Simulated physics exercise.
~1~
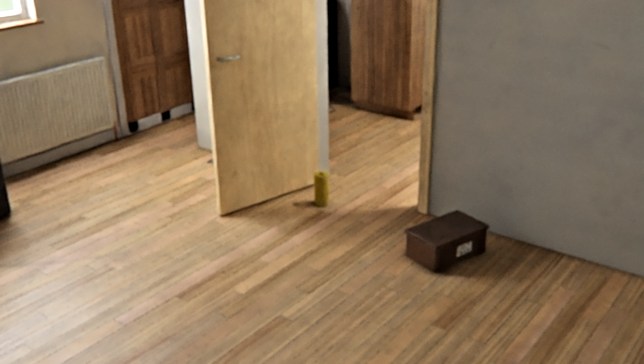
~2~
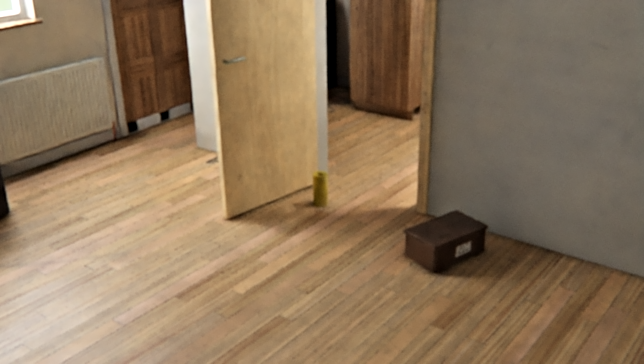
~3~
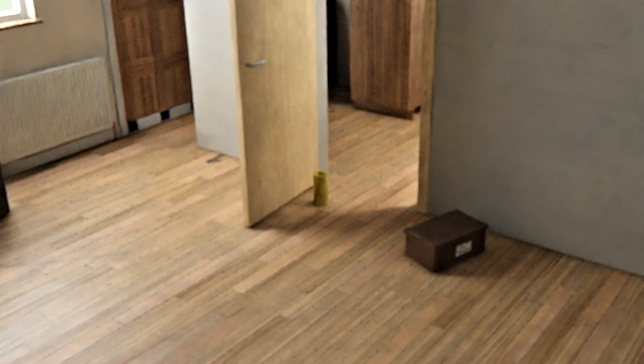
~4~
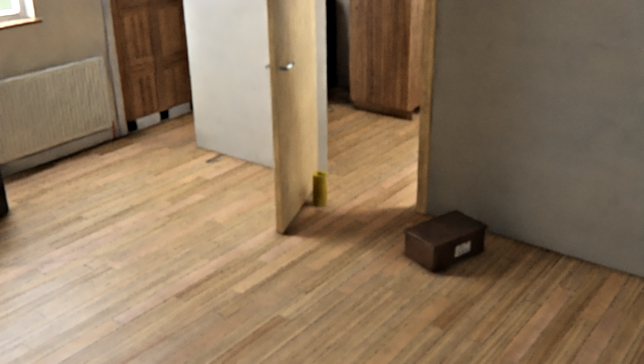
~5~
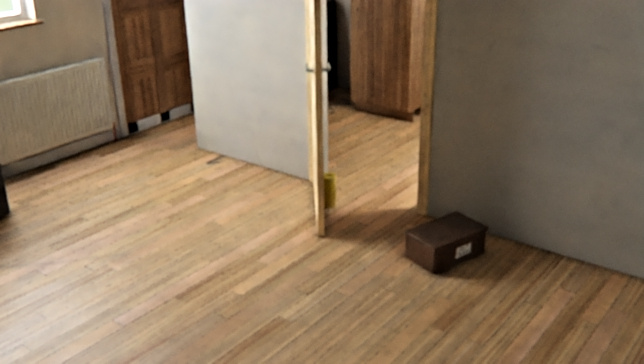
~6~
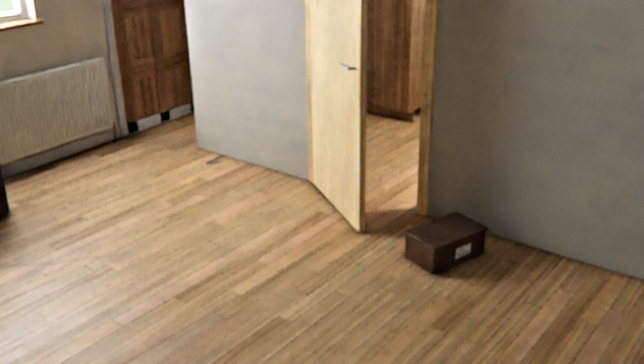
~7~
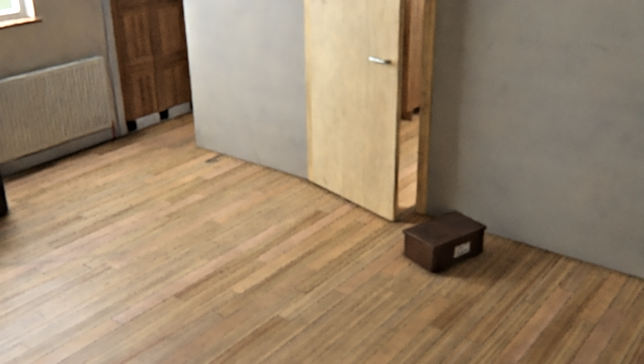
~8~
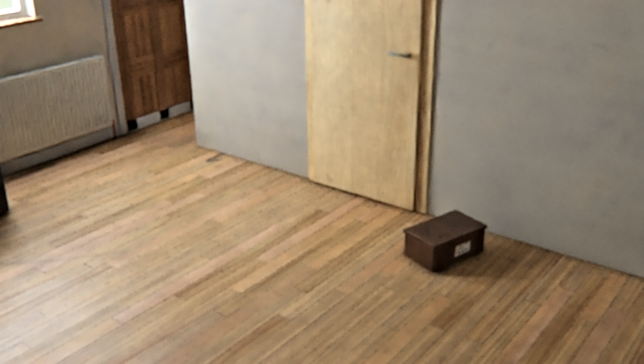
A pale wooden door swinging steadily shut, hiding a small yellow roll from view, while a dark brown box stays put nearby.
